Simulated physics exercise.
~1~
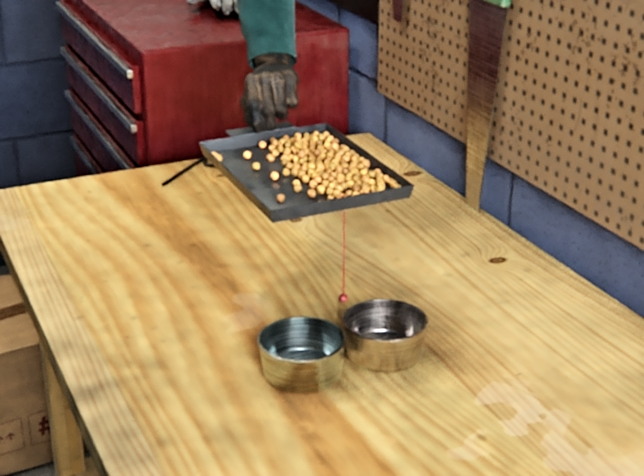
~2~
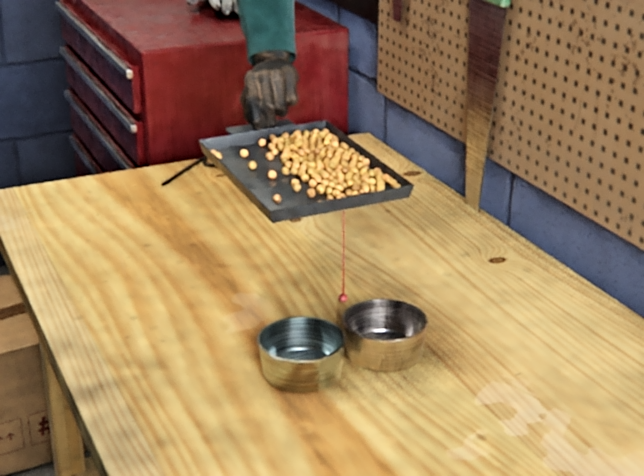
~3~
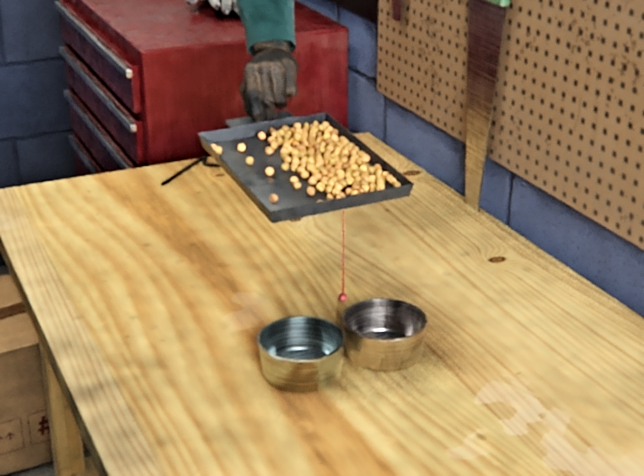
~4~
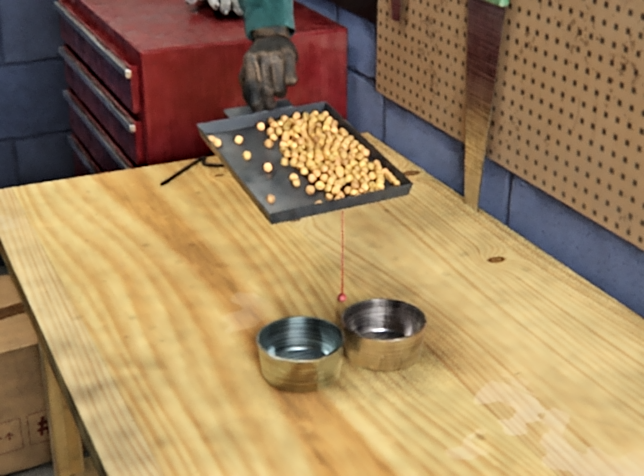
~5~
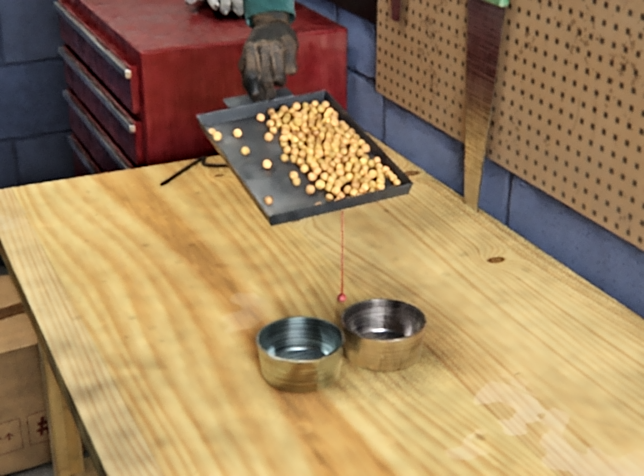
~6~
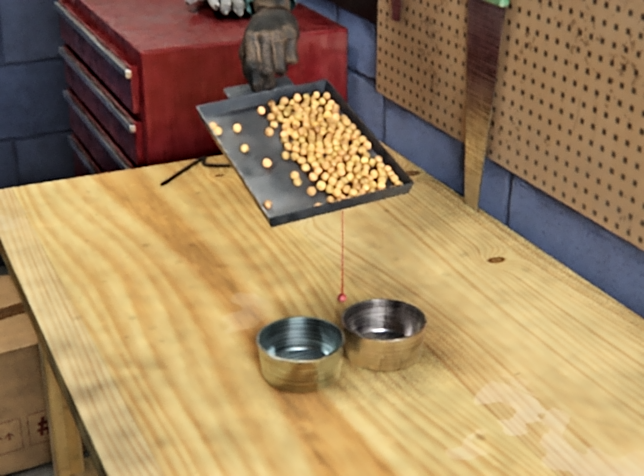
A gloved hand held a dark tray of round wooden beads above two metal dishes on a wooden table, then slowly raised its back end, tilting the tray gradually more toward the front.
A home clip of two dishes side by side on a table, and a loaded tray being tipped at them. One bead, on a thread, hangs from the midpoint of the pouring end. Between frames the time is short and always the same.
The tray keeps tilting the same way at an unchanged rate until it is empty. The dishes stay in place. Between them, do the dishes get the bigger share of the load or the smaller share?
The greater share is going to end up in the dishes.
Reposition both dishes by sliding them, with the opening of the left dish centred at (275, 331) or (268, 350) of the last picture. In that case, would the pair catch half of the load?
One: The larger part. Two: The larger part.
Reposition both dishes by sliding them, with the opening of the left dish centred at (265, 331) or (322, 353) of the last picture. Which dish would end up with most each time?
In turn: The left one; the left-hand dish.
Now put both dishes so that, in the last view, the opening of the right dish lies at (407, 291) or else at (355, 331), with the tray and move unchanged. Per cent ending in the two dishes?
Roughly 0 per cent, then roughly 80 per cent.
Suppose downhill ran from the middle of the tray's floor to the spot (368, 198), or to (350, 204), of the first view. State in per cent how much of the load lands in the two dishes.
40 % and 70 %.
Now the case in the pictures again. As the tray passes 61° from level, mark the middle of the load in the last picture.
Centre estimate: (317, 200).
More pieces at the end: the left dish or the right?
Fuller side: Left of the pair.
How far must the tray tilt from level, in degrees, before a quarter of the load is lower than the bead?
Angle reached: About 70°.
Soon after the last picture, tray tipped steeply; most on the tray; a small part in the left dish; a stray few in the right dish; a stray few outside both; a small part in the air.
A little later, tray tipped past a quarter turn; about two thirds in the left dish; a small part in the right dish; a small part outside both; a small part in the air.
Later still, tray tipped past a quarter turn; most in the left dish; a small part in the right dish; a small part outside both.
At rest, tray tipped past a quarter turn; most in the left dish; a small part in the right dish; a small part outside both.
